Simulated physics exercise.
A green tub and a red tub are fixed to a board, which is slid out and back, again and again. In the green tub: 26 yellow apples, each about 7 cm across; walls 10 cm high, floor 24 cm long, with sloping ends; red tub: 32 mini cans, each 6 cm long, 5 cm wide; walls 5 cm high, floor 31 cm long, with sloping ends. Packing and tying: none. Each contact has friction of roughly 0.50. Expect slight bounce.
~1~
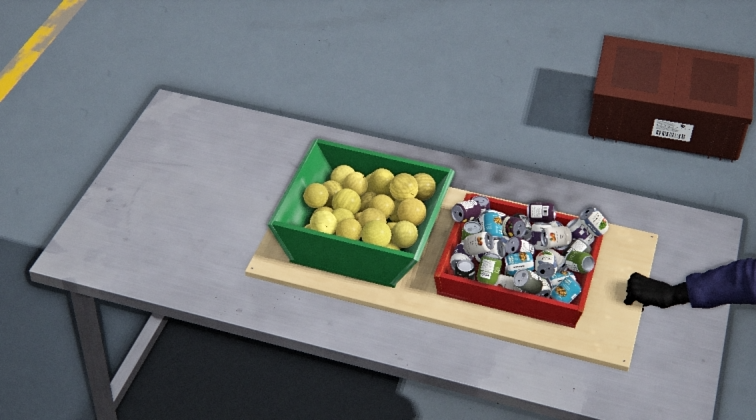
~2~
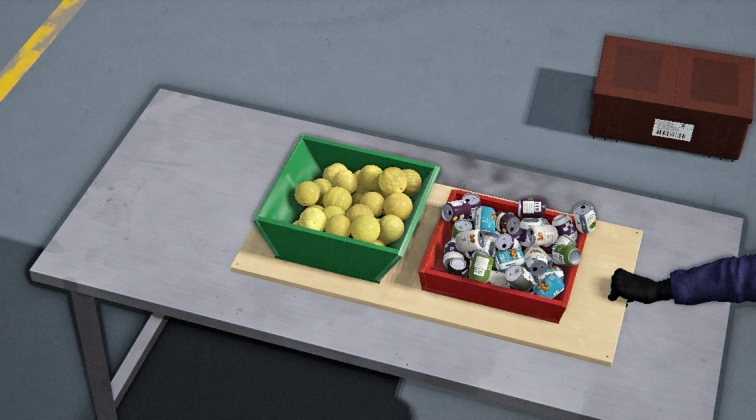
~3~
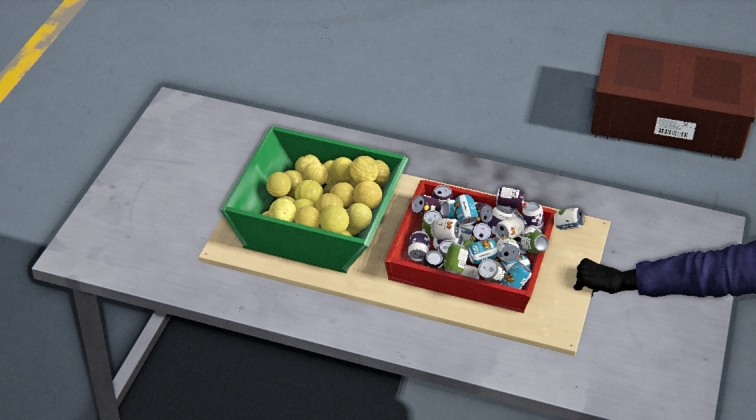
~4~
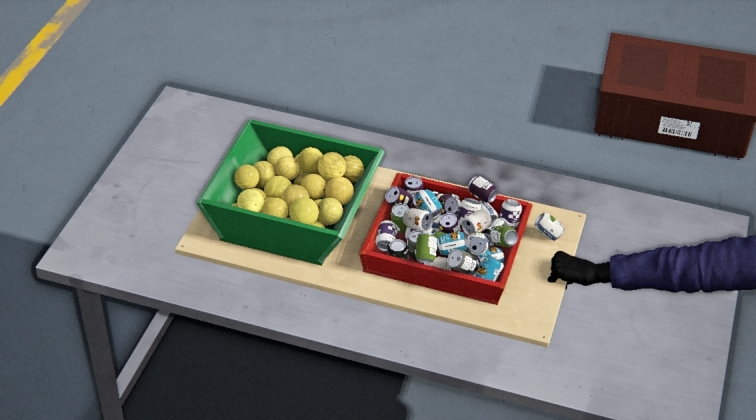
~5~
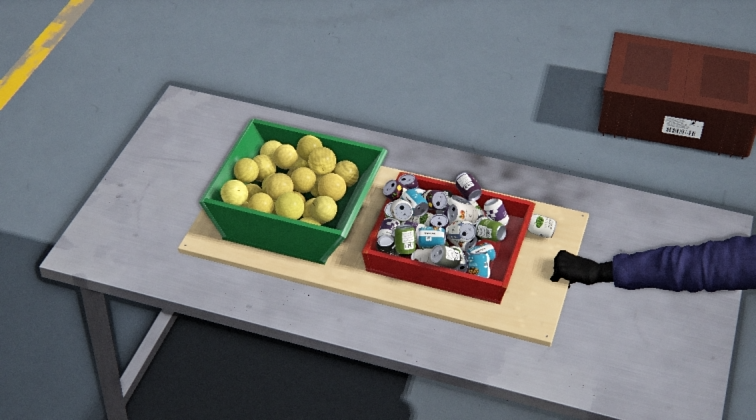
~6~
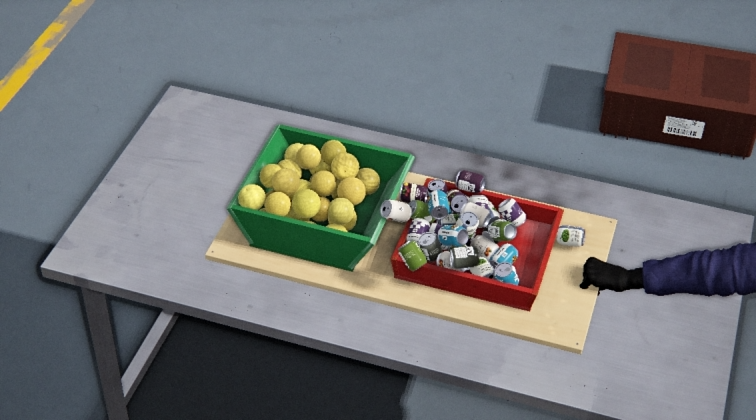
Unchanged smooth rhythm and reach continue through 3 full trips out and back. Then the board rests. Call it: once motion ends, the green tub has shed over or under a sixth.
Under.
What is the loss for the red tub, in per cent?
For the red tub, the loss is 40%.
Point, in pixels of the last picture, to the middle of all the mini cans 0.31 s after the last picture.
(513, 244).
Then, 0.31 s after the last picture, green tub 26 in, 0 out and red tub 27 in, 5 out.
Then, 0.69 s after the last picture, green tub 26 in, 0 out and red tub 20 in, 12 out.
Then, 1.22 s after the last picture, green tub 26 in, 0 out and red tub 19 in, 13 out.
Outcome (1.90 s after the last picture), green tub 26 in, 0 out and red tub 19 in, 13 out. Asked share, 0 of 26, 0 per cent.
